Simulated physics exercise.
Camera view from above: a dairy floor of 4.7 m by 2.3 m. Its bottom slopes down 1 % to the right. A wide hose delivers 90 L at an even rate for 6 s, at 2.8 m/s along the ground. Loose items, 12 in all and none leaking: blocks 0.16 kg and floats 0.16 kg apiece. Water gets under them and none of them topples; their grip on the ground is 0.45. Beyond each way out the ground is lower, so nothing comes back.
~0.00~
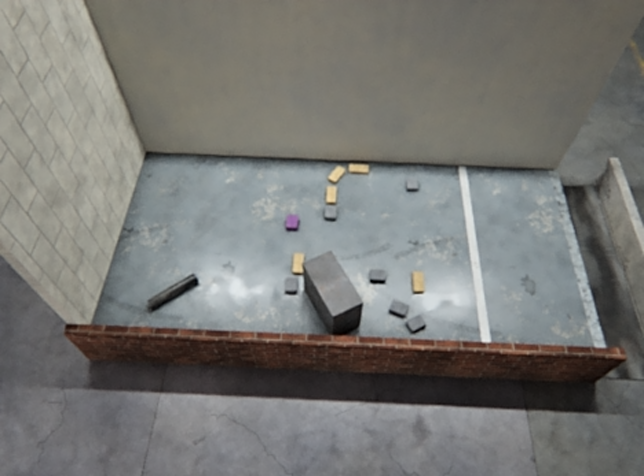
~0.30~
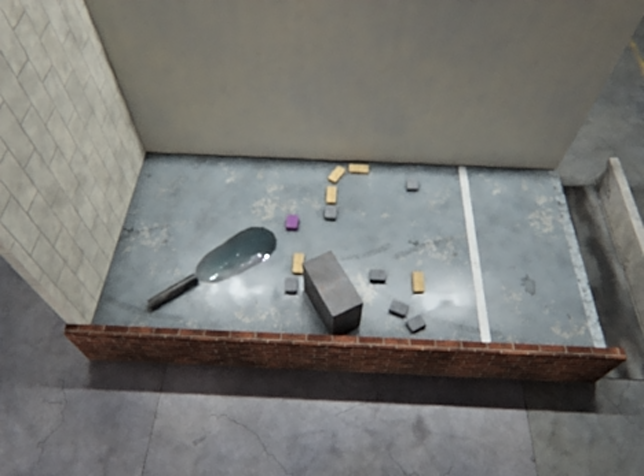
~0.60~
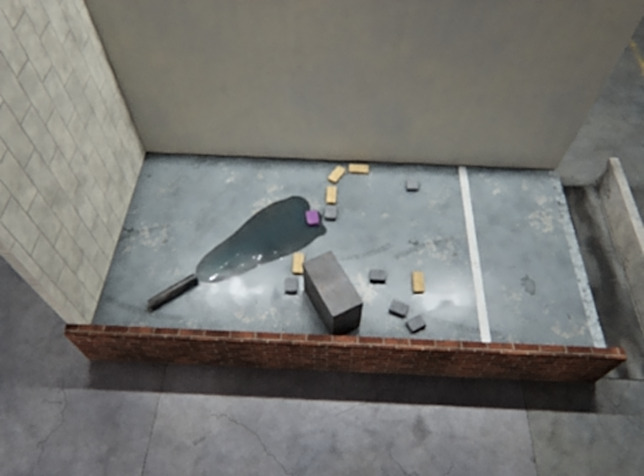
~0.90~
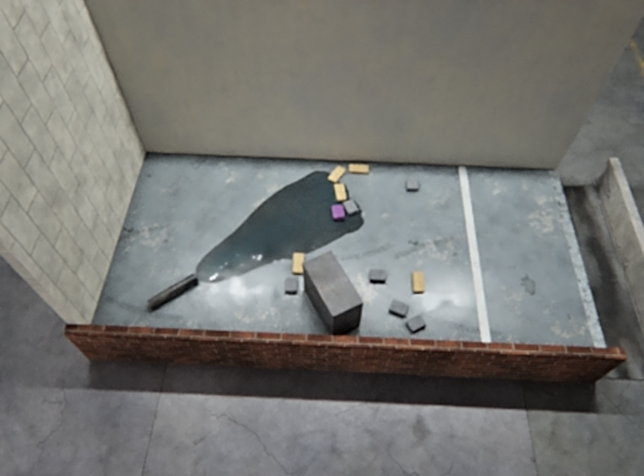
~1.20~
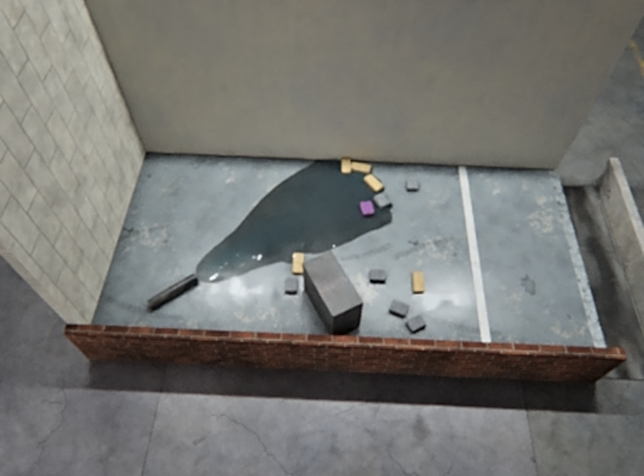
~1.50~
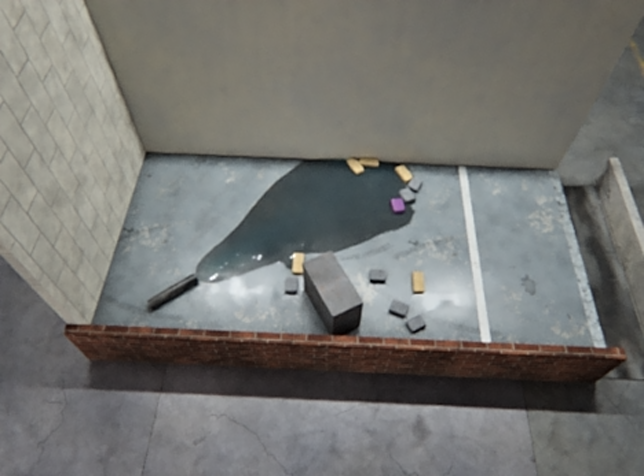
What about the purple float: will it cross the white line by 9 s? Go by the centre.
Purple float: Over.
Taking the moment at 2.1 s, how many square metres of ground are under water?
Roughly 2.0 m2.
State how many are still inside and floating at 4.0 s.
Then: 1.
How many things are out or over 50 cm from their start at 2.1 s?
I get 5.
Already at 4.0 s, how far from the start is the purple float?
200 cm or so by then.
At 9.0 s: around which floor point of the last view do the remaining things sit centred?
The average lands around (393, 293).
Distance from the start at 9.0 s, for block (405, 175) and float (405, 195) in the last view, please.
Log: Item 1 washed out, item 2 washed out.
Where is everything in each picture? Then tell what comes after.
The first frame shows the purple float at (292, 221), on the bottom; 0.0 m2 under water; 0 of 12 have shifted.
The second frame shows the purple float at (292, 221) rests on the ground; water covers 0.3 m2; 0 of 12 have shifted.
The third frame shows the purple float at (312, 217), on the bottom, 22 cm from its start; 0.6 m2 under water; 1 of 12 have shifted.
The fourth frame shows the purple float at (338, 211), afloat, 51 cm from its start; 1.0 m2 under water; 3 of 12 have shifted.
The fifth frame shows the purple float at (367, 207), afloat, 82 cm from its start; water covers 1.4 m2; 4 of 12 have shifted.
The sixth frame shows the purple float at (398, 205) floats, 116 cm from its start; water covers 1.8 m2; 5 of 12 have shifted.
After 2.1 s the purple float is near (438, 206), 1.6 m from its start, aground; 0 of 12 are over the mark; 2 afloat.
After 4.0 s the purple float is near (477, 223), 2.0 m from its start, aground; 6 of 12 are over the mark; 1 afloat.
After 6.3 s the purple float is near (536, 268), 2.5 m from its start, afloat; 6 of 12 are over the mark; 1 afloat.
After 9.0 s the purple float is near (563, 302), 2.8 m from its start, aground; 6 of 12 are over the mark; 0 afloat.
